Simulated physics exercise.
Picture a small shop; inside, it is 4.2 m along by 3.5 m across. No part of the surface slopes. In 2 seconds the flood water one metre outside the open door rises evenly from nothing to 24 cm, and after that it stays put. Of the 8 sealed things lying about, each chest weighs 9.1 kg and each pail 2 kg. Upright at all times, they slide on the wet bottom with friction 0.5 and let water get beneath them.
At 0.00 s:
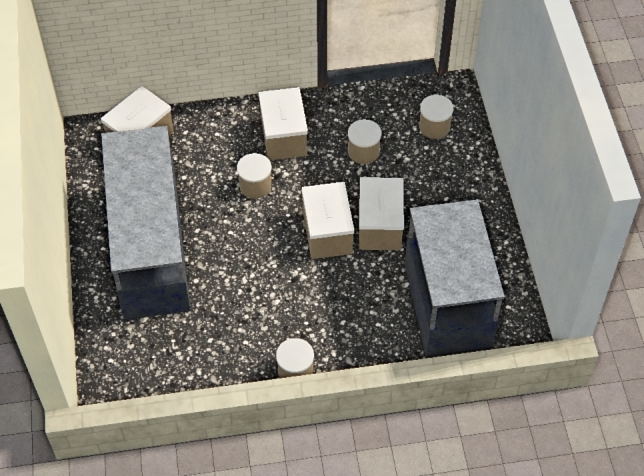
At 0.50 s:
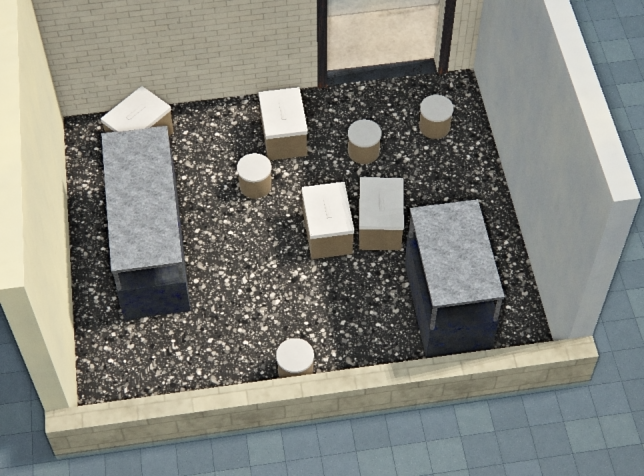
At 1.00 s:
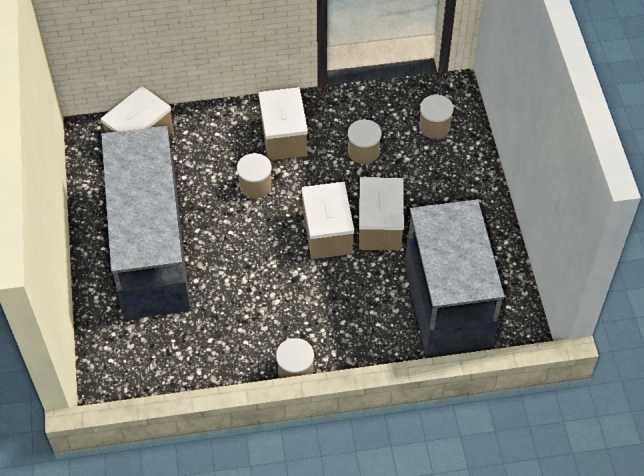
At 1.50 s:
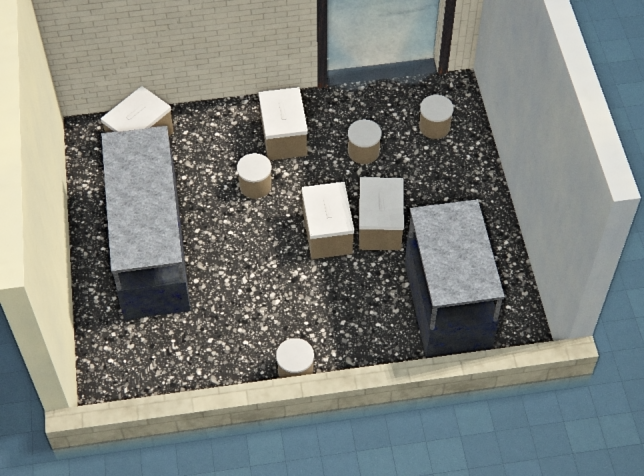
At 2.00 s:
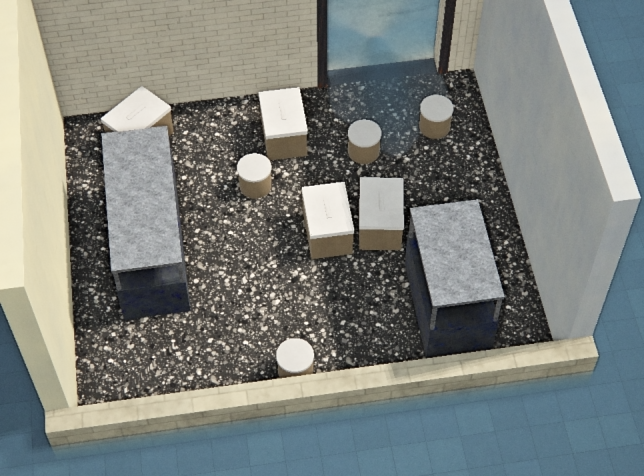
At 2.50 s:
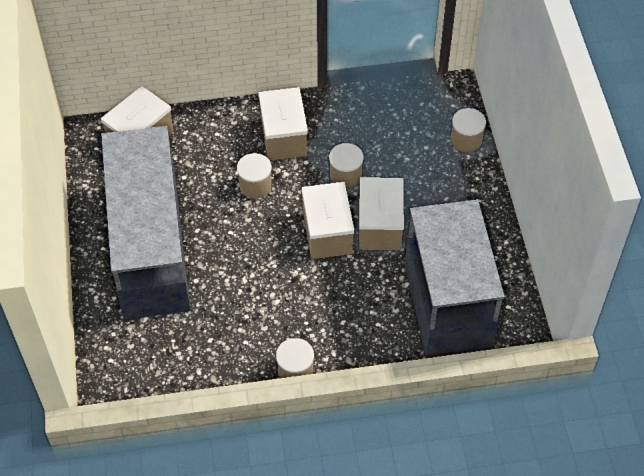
The clip opens on a high view of a small walled room with blocks and round objects on a dark speckled floor. Blue water covers the paving outside, then fills the doorway and spreads inside, and two grey-topped round objects nearest the doorway shift slightly apart while everything else stays still.
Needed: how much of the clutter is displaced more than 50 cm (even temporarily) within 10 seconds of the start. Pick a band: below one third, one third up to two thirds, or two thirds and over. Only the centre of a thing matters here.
The share is one third up to two thirds.
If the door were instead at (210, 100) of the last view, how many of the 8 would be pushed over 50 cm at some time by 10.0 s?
Then the count would be 7.
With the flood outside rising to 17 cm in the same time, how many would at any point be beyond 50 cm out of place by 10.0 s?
In that case the number is 5.
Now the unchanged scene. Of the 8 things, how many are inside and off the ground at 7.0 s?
Total: 4.
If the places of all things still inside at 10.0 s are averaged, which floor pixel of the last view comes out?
It works out to somewhere near (230, 251) on the floor.
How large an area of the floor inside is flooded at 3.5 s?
Around 6.0 m2 of it.
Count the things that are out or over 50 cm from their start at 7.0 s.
I count 5 of them.
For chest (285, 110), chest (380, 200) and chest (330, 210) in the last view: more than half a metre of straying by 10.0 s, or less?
So that's inside it for the first, beyond it for the second and beyond it for the last.
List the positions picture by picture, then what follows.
The first picture shows a pail at (437, 107) rests on the ground; a pail at (365, 133), on the bottom; water covers 0.0 m2; 0 of 8 have shifted.
The second picture shows a pail at (437, 107) rests on the ground; a pail at (365, 133), on the bottom; 0.0 m2 under water; 0 of 8 have shifted.
The third picture shows a pail at (437, 107) rests on the ground; a pail at (365, 133), on the bottom; 0.0 m2 under water; 0 of 8 have shifted.
The fourth picture shows a pail at (437, 107), on the bottom; a pail at (365, 133) rests on the ground; 0.0 m2 under water; 0 of 8 have shifted.
The fifth picture shows a pail at (437, 107) rests on the ground; a pail at (365, 133) rests on the ground; water covers 0.7 m2; 0 of 8 have shifted.
The sixth picture shows a pail at (469, 121) rests on the ground, 35 cm from its start; a pail at (346, 157) rests on the ground, 35 cm from its start; water covers 2.1 m2; 2 of 8 have shifted.
After 3.5 s 3 of 8 are over 50 cm from their spots; 2 afloat.
After 4.5 s 4 of 8 are over 50 cm from their spots; 3 afloat.
After 7.0 s 5 of 8 are over 50 cm from their spots; 4 afloat.
After 10.0 s 5 of 8 are over 50 cm from their spots, and 5 have been at some point; 8 afloat.
